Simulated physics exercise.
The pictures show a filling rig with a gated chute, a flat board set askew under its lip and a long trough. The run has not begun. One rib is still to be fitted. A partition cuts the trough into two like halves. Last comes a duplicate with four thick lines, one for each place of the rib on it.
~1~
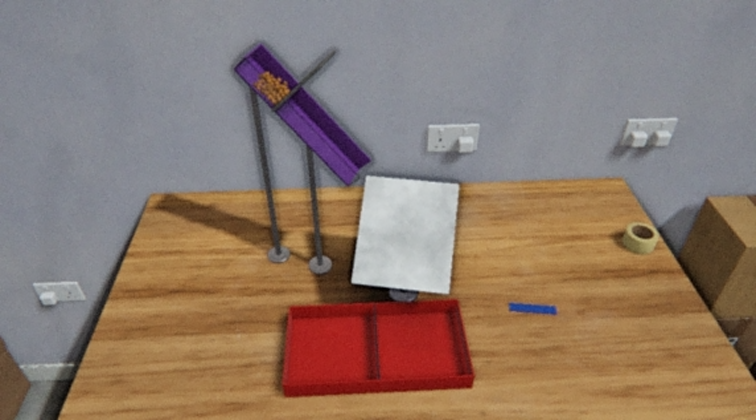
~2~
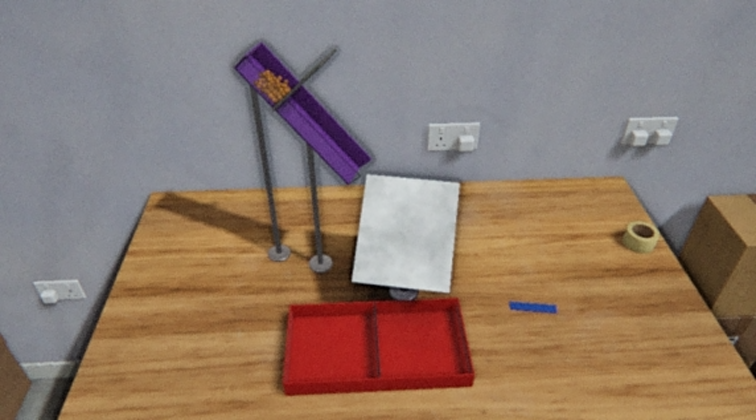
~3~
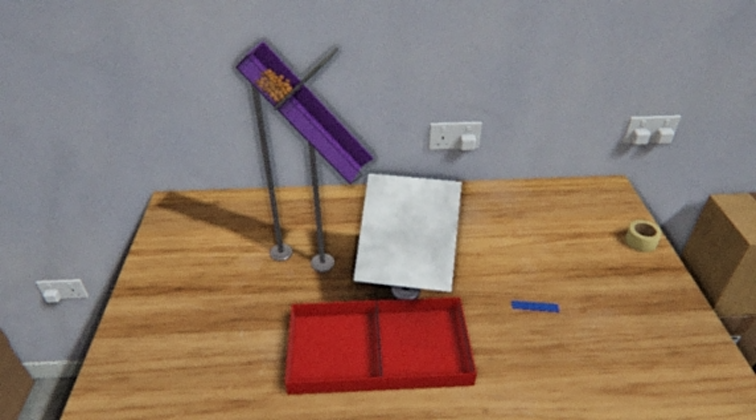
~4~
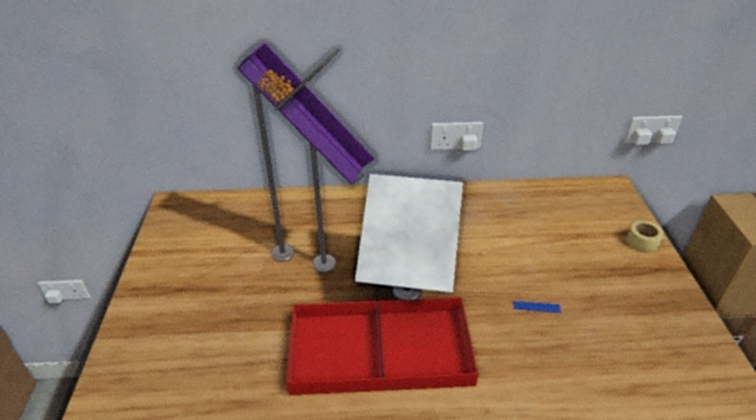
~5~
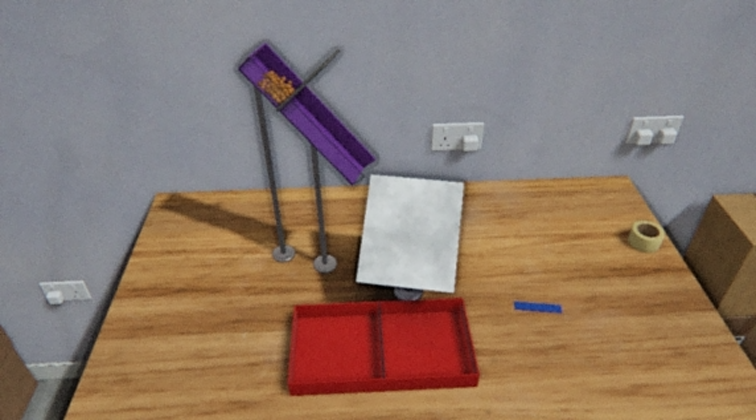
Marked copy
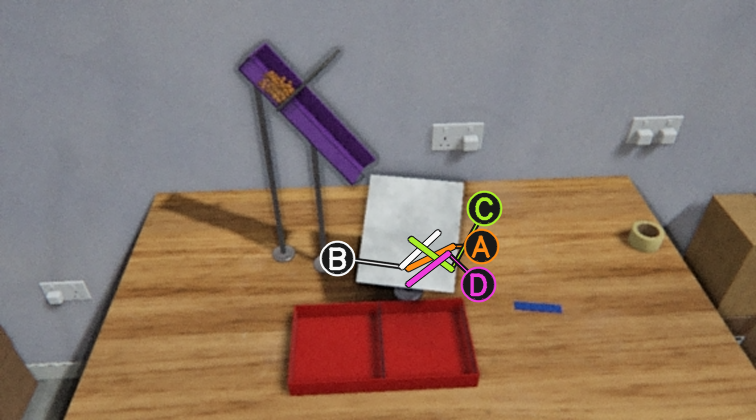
At the start, a purple chute on thin stands slopes down to the right, holding a clump of small orange-brown pieces behind a gate, with a tilted pale board and a divided red trough below. The pieces stay put and nothing on the table moves, while the whole view shifts very slightly.
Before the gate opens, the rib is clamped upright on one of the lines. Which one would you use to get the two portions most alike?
The best line is B.
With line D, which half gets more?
More lands on the right.
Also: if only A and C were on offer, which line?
That is line A.
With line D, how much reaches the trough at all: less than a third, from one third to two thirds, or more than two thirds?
Line D gives more than two thirds.
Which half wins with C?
The right half.
On the marked copy, line A from (453, 246) to (408, 268); line B from (437, 232) to (401, 266); line C from (411, 239) to (451, 269); line D from (448, 253) to (408, 284).
If A is chosen, of what is caught, close to a quarter in the left half, close to two thirds in the right.
If B is chosen, of what is caught, close to two thirds in the left half, close to a third in the right.
If C is chosen, of what is caught, a small share in the left half, all but a few in the right.
If D is chosen, of what is caught, close to a quarter in the left half, the bulk in the right.
